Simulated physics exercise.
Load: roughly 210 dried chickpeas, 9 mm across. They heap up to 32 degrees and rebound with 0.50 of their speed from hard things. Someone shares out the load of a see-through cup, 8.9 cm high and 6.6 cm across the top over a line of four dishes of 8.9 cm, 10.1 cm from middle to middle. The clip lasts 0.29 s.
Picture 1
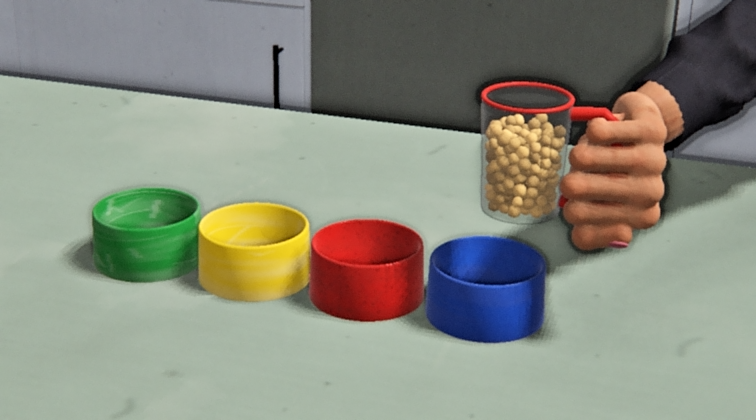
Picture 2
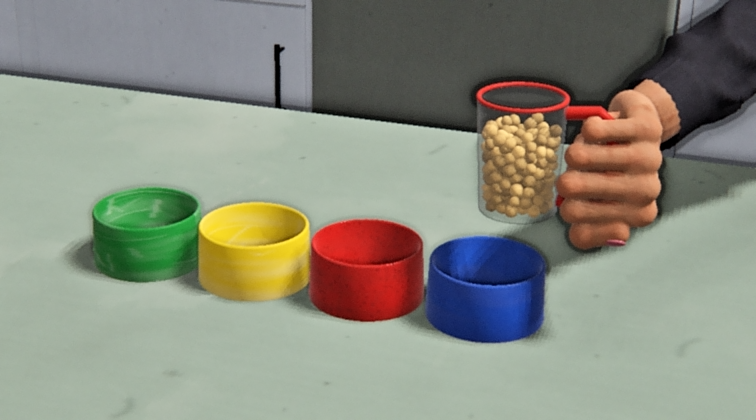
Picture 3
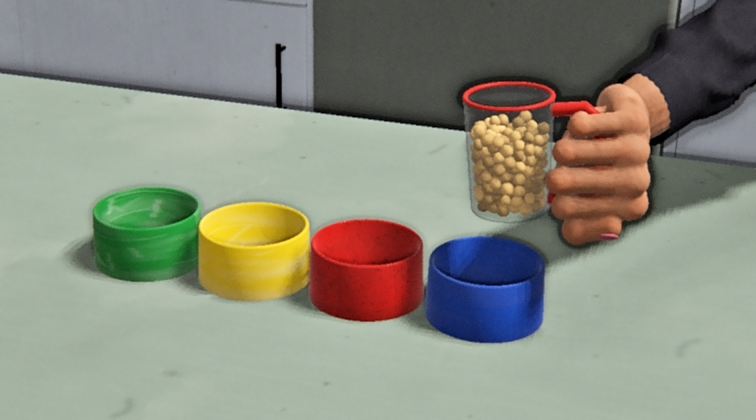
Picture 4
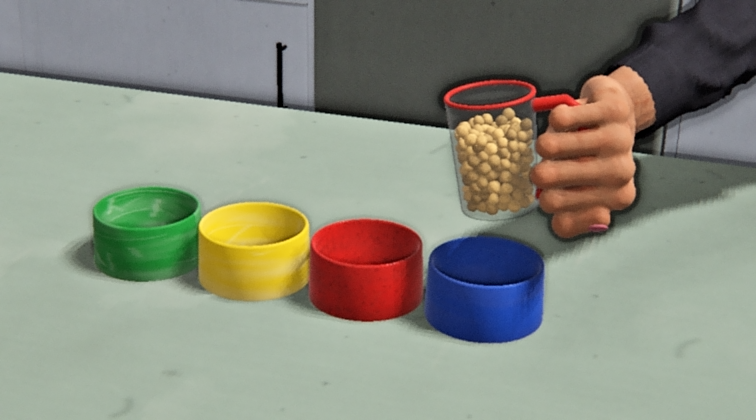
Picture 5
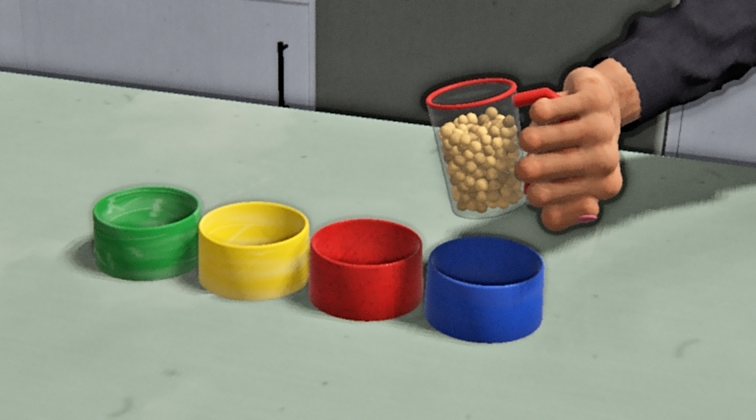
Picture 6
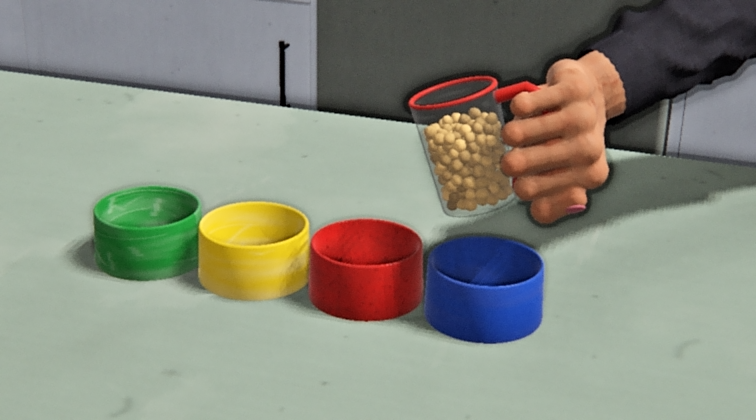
A hand held a clear cup of chickpeas by its red handle, moved it a short way left above the blue dish in a row of four colored dishes, and gradually tilted it leftward.
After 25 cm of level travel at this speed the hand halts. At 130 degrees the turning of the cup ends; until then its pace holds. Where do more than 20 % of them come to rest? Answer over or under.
Red under, blue under, green over, yellow under, counter under.
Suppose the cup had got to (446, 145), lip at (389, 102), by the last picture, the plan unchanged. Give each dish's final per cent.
Red 0; blue 0; green 100; yellow 0.
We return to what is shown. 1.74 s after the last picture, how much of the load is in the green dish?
Some 100 per cent.
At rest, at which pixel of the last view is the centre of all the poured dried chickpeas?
Around (152, 232).
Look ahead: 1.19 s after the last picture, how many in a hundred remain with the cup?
Roughly 90 per cent.
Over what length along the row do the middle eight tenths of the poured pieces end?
About 5 cm.
Then, 0.71 s after the last picture, tilt 70 degrees; cup holds 100 %.
Then, 1.19 s after the last picture, tilt 105 degrees; cup holds 90 %, green 10 %.
Then, 1.74 s after the last picture, tilt 130 degrees; cup holds 0 %, green 100 %.
In the end, red 0 %, blue 0 %, green 100 %, yellow 0 %, counter 0 %.
